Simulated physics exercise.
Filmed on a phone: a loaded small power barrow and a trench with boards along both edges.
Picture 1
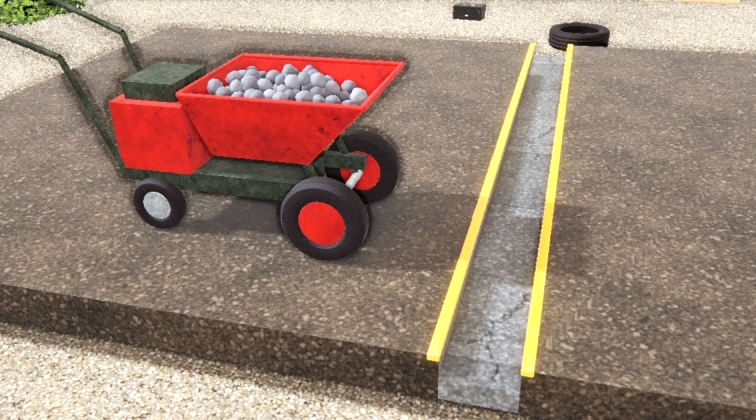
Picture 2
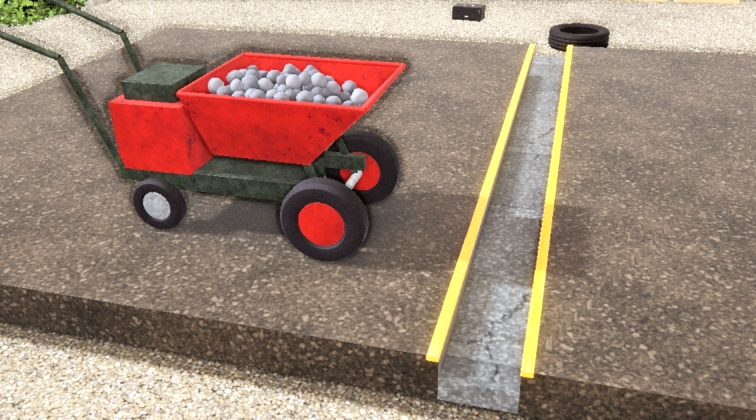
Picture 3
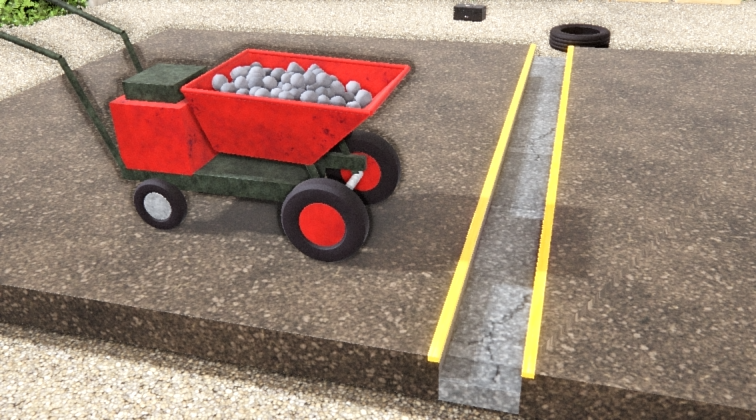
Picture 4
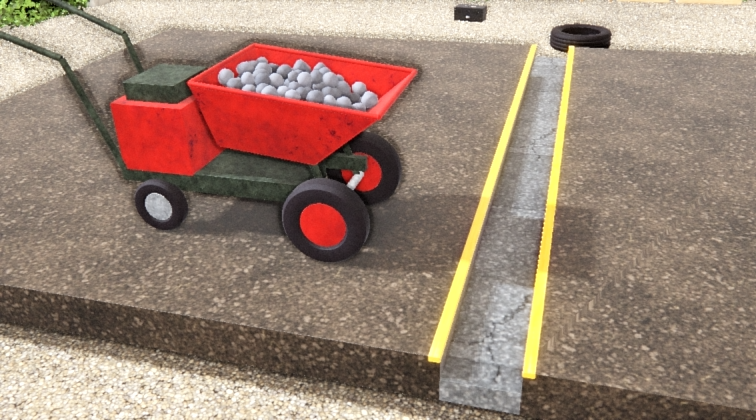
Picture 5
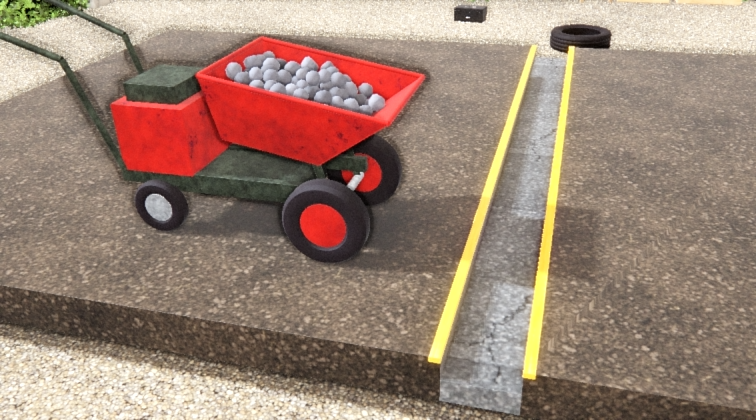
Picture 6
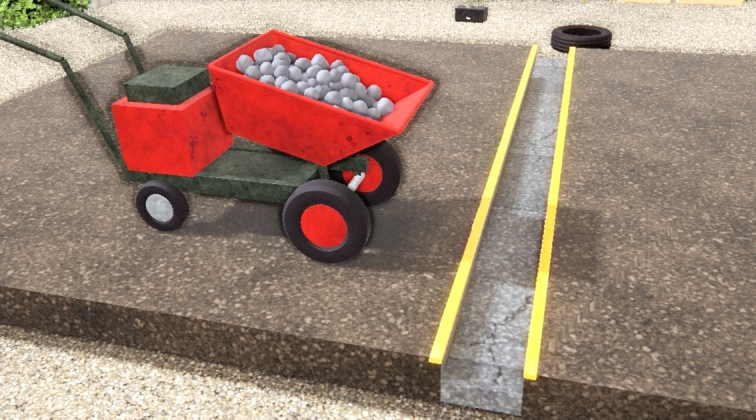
At the start, a red power barrow loaded with round grey cobbles stands to the left of a shallow trench edged with yellow boards, its skip level. The skip then begins to tilt slightly forward, and its angle steadily increases until its front lip is clearly lower, with the cobbles still inside.
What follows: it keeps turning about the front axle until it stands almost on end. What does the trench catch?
Between the edges lies the larger part of the load.
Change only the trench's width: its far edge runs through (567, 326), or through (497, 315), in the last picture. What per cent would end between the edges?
About 90 and 40 per cent.
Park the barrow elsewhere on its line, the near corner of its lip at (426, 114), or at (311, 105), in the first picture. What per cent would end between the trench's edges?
About 30 and 50 per cent.
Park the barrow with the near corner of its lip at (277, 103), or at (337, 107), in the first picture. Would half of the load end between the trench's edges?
The first try: Not half. The second: More than half.
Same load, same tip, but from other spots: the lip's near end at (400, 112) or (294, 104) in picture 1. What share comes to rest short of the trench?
Roughly 0 per cent, and 40 per cent.
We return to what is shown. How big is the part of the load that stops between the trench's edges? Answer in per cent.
Some 75 per cent.
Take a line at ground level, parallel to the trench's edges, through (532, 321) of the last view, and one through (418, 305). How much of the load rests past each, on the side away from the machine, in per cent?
First some 10, then 90 per cent.
Soon after the last picture, skip tipped steeply; all in the skip.
A little later, skip tipped right over; about two thirds in the skip; a stray few short of the trench; about a quarter in or heaped over the trench; a stray few beyond it; a stray few falling.
Later still, skip tipped right over; a small part in the skip; a small part short of the trench; most in or heaped over the trench; a small part beyond it.
At rest, skip tipped right over; a small part in the skip; a small part short of the trench; most in or heaped over the trench; a small part beyond it.
